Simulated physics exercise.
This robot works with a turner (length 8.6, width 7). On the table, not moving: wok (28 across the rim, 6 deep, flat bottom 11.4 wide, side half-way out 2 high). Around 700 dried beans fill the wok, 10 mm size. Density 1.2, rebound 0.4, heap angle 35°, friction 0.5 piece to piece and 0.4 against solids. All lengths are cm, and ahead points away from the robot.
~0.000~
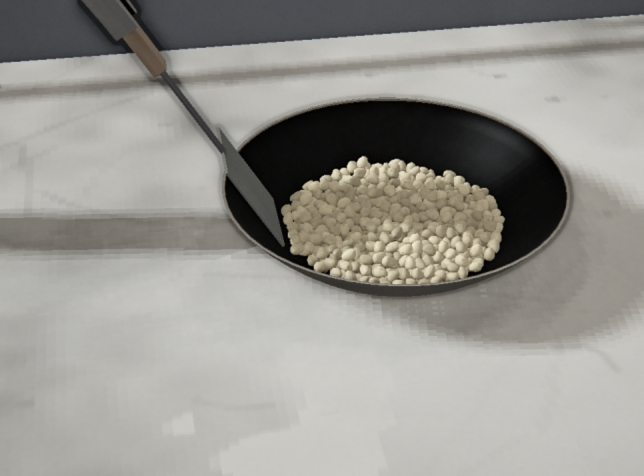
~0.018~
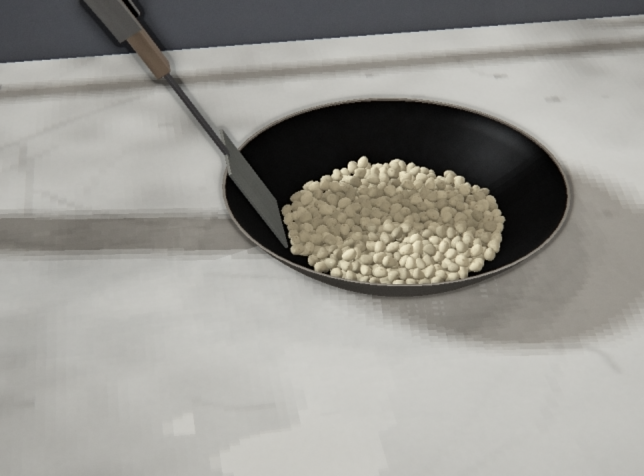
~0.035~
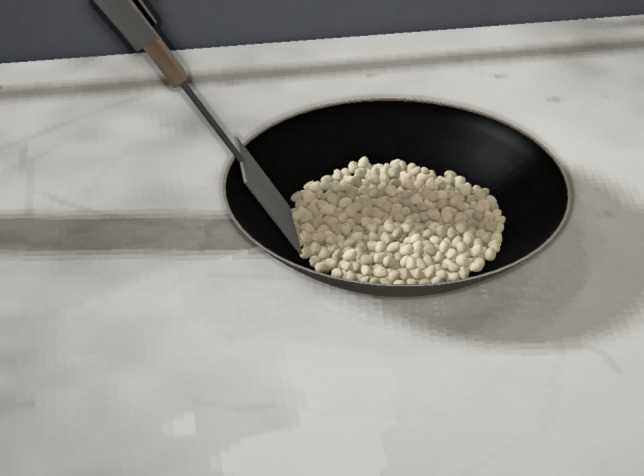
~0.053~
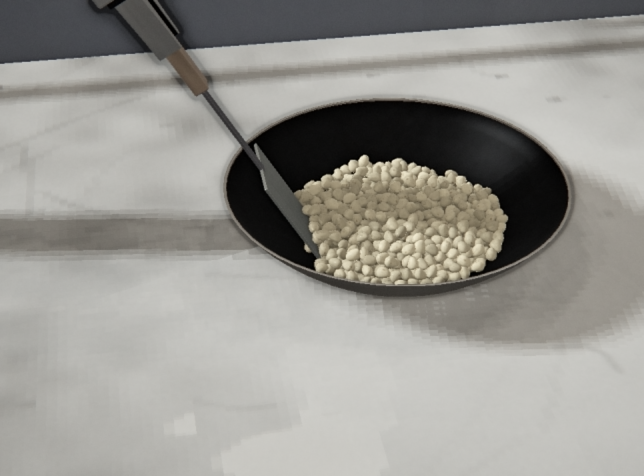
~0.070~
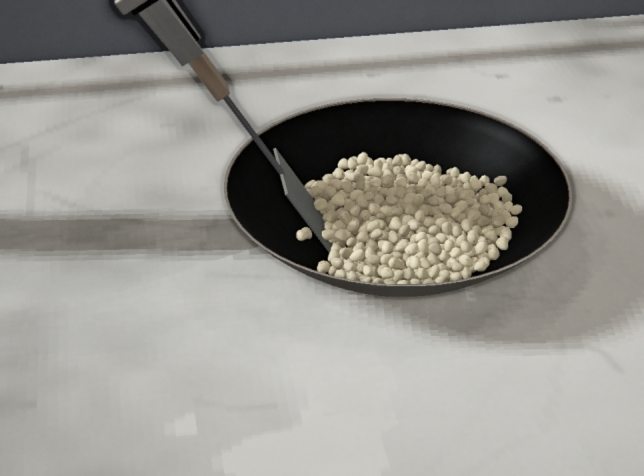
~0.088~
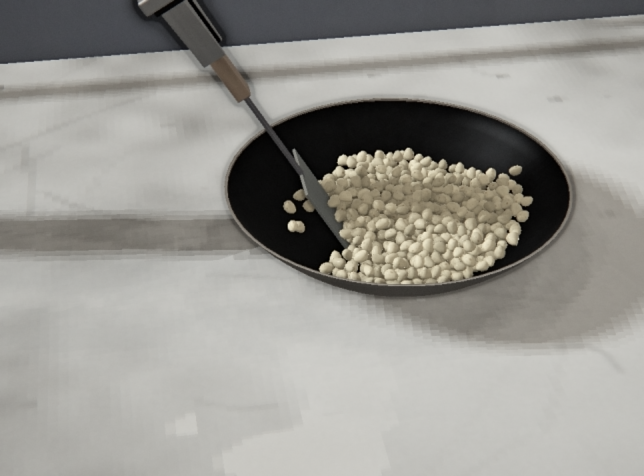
The footage shows a dark wok of pale dried beans on a light marbled surface as a turner at its left side moves rightward into the heap, pushing the beans right while a few slip behind the blade.
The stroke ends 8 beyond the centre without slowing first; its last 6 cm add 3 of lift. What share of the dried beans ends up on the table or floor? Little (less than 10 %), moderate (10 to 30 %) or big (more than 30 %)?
Share on the table or floor: Moderate (10 to 30 %).
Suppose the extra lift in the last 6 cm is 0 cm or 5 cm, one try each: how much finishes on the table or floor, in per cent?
Some 20 and 20 per cent.
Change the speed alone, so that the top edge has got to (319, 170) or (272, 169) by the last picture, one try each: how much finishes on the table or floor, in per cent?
About 30 and 5 per cent.
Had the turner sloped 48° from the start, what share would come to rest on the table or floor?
In that case some 25 per cent.
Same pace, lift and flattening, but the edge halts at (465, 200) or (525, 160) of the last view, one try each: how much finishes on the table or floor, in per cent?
About 5 and 40 per cent.
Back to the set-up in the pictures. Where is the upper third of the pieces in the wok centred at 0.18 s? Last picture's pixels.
Around (493, 188).
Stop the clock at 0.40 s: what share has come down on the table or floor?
Some 15 per cent.
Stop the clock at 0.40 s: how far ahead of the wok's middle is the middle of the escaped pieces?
Some 20 cm.
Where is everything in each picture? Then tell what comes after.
In the first frame, turner top edge at (222, 149), sloping 60°; upper third of the load around (391, 216), from x 285 to 500, top at y 165; 702 in the wok.
In the second frame, turner top edge at (225, 151), sloping 60°; upper third of the load around (392, 216), from x 285 to 500, top at y 165.
In the third frame, turner top edge at (240, 158), sloping 60°; upper third of the load around (393, 216), from x 295 to 500, top at y 165.
In the fourth frame, turner top edge at (260, 166), sloping 60°; upper third of the load around (392, 213), from x 300 to 500, top at y 165.
In the fifth frame, turner top edge at (280, 170), sloping 60°; upper third of the load around (402, 208), from x 300 to 515, top at y 160.
In the sixth frame, turner top edge at (300, 171), sloping 60°; upper third of the load around (410, 205), from x 290 to 525, top at y 155; 702 in the wok.
After 0.13 s, sloping 60°, highest piece 14 above the table; 701 in the wok, 1 on the blade or in flight.
After 0.18 s, sloping 60°, highest piece 22 above the table; 701 in the wok, 1 on the blade or in flight.
After 0.40 s, sloping 60°, highest piece 32 above the table; 545 in the wok, 118 on the table or floor, 39 on the blade or in flight.
After 1.45 s, sloping 60°, highest piece 6 above the table; 545 in the wok, 157 on the table or floor.
At rest, 545 in the wok, 157 on the table or floor. That is 22 % on the table or floor.
